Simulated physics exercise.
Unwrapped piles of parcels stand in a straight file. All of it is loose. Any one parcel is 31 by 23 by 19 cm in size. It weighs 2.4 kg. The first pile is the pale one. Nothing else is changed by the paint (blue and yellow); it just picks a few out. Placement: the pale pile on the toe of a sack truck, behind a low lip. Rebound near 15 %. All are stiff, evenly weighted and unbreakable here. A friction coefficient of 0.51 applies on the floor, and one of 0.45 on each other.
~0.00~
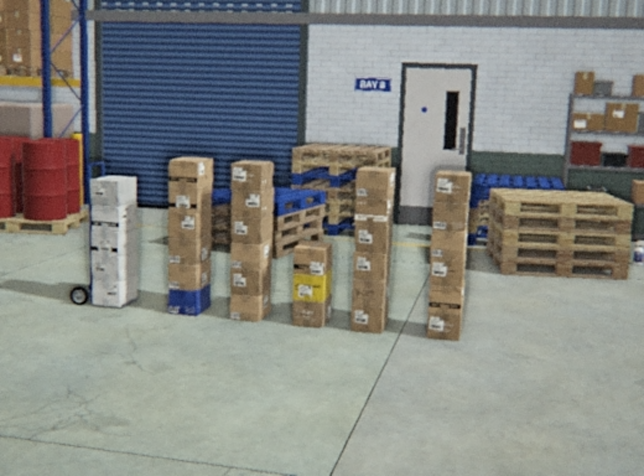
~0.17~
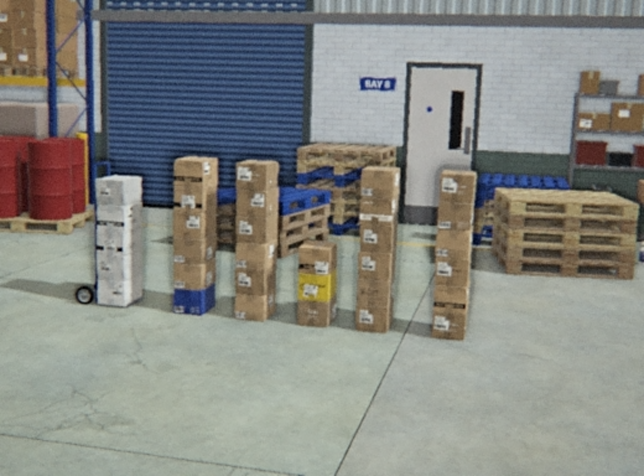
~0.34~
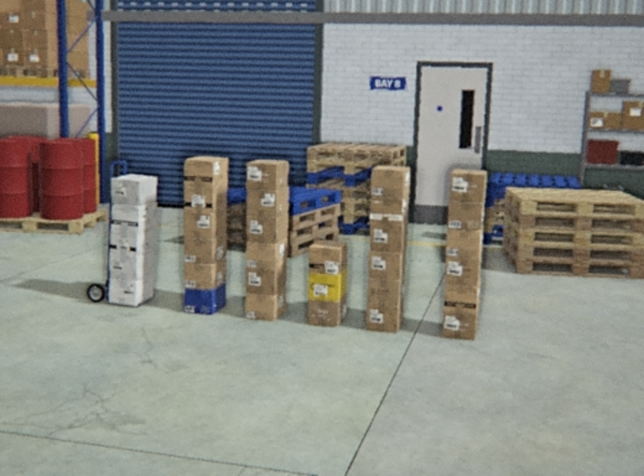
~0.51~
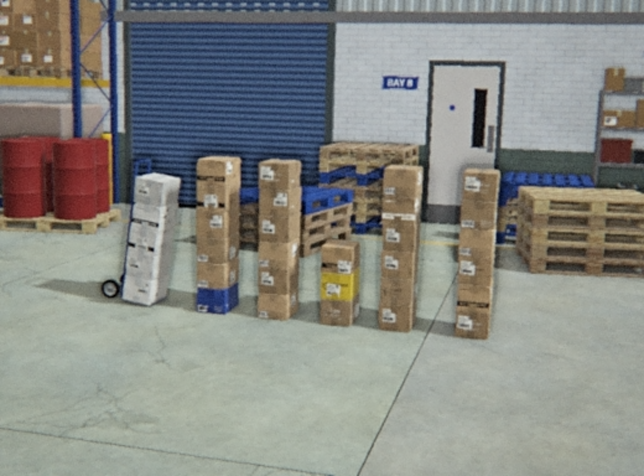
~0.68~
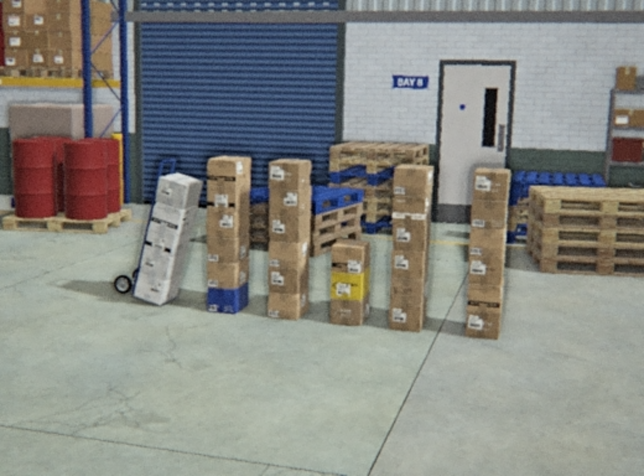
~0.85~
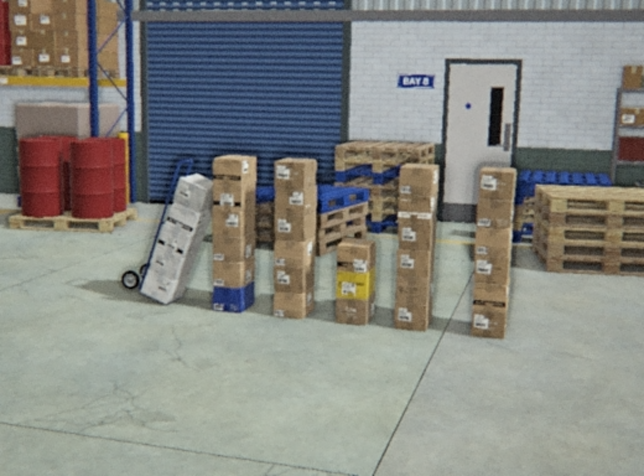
A pale pile of parcels on a sack truck tilts right toward a still row of brown piles.
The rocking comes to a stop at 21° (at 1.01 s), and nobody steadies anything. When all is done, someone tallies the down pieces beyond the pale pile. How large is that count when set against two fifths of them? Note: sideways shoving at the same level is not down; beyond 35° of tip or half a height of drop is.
The count ends up above two fifths.
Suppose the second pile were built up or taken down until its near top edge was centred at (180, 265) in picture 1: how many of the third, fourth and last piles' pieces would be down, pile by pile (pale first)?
Counts down - third: 0; fourth: 0; last: 0.
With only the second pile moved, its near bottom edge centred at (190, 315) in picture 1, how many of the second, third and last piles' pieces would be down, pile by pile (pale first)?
Then second 6, third 5, last 6.
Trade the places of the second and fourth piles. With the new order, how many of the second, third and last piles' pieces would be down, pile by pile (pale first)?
Down per pile: Second 2, third 6, last 6.
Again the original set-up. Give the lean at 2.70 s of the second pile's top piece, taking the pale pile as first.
It leans some 40°.
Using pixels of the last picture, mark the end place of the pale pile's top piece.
The top piece finishes near (268, 251).
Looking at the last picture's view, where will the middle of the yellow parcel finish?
It comes to rest around (396, 292) in the last view.
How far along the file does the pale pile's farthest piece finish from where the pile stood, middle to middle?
It ends around 90 cm away.
By 2.02 s, 5 of the pale pile down; none of the 27 other parcels down, 11 disturbed; blue parcel tilted 24°.
By 2.70 s, 5 of the pale pile down; 11 of the 27 other parcels down; blue parcel tilted 53°; yellow parcel tilted 24°.
By 3.58 s, 5 of the pale pile down; 24 of the 27 other parcels down; blue parcel tilted 52°; yellow parcel tilted 30°.
When it is over (4.8 s), 5 of the pale pile down; 24 of the 27 other parcels down; blue parcel tilted 52°; yellow parcel tilted 30°. That is 89 per cent. In pixels of the last frame, middles, blue parcel near (249, 290), yellow parcel near (396, 292).
